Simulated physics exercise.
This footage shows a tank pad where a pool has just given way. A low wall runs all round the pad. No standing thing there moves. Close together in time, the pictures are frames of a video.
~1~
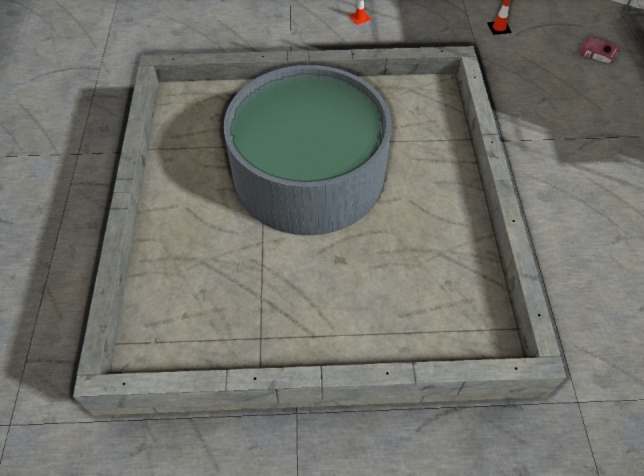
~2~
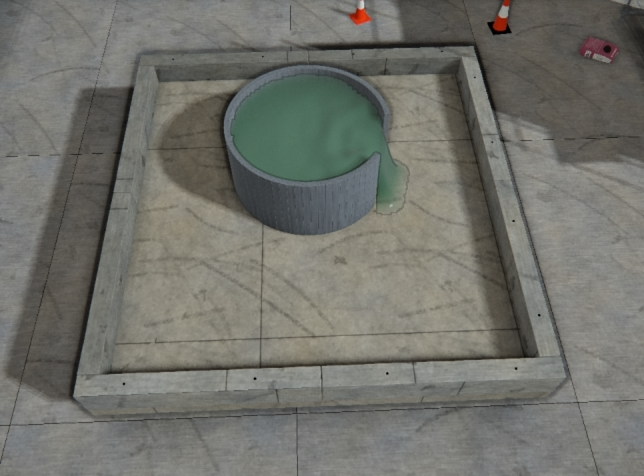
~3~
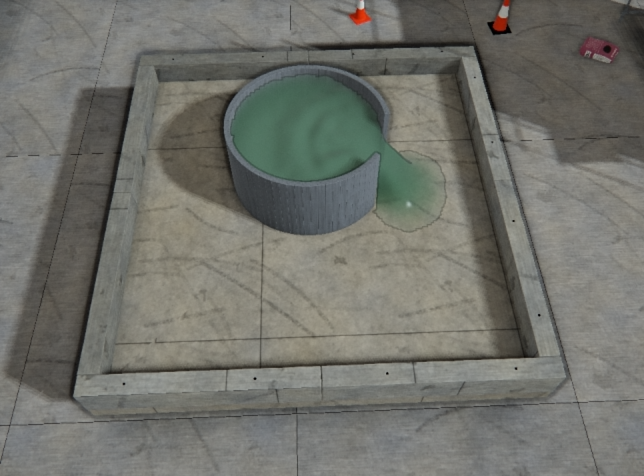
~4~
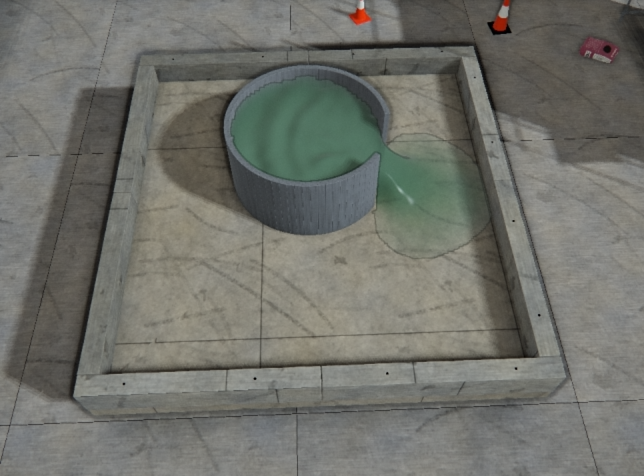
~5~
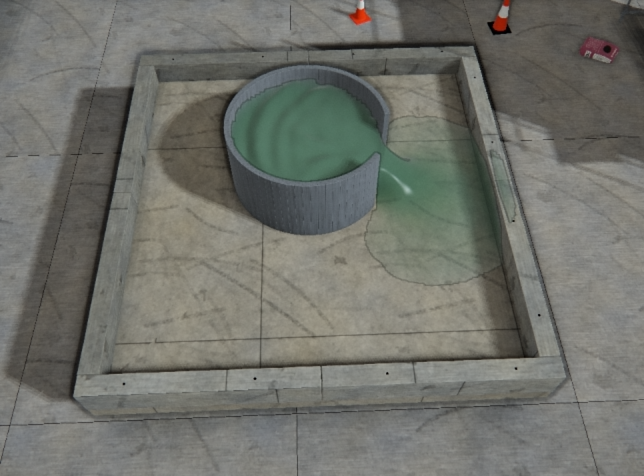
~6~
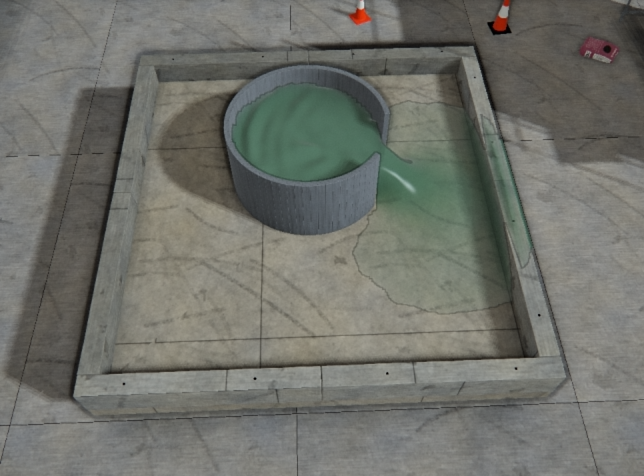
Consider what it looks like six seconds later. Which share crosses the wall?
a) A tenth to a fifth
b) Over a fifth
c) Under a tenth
Under a tenth.
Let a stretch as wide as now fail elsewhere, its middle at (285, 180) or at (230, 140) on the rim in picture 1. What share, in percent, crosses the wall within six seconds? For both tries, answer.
Near 2 per cent, then near 6 per cent.
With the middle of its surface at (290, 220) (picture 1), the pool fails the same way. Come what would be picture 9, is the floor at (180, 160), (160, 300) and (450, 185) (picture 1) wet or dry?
Taking them in order: The first is spared, the second spared and the third submerged.
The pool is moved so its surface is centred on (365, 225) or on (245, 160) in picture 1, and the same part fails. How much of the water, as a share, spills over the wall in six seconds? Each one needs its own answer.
Roughly 16 per cent, then roughly 2 per cent.
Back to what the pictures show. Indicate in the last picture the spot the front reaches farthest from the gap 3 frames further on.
The wet point farthest out is around (529, 367).
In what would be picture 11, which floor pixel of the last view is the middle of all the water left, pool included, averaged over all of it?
My pick is pixel (364, 186).
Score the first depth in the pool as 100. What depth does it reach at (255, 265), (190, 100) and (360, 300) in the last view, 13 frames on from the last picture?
First spot roughly 0 %, second 0 %, third 4 %.
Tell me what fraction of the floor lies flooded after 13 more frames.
Estimated share: About 55 %.
A moment on, water covers 30 % of the floor; the low wall has let 0 % over.
Next, water covers 30 % of the floor; the low wall has let 2 % over.
Then, water covers 50 % of the floor; the low wall has let 5 % over.
Later, water covers 85 % of the floor; the low wall has let 6 % over.
In the end, water covers 85 % of the floor; the low wall has let 6 % over.
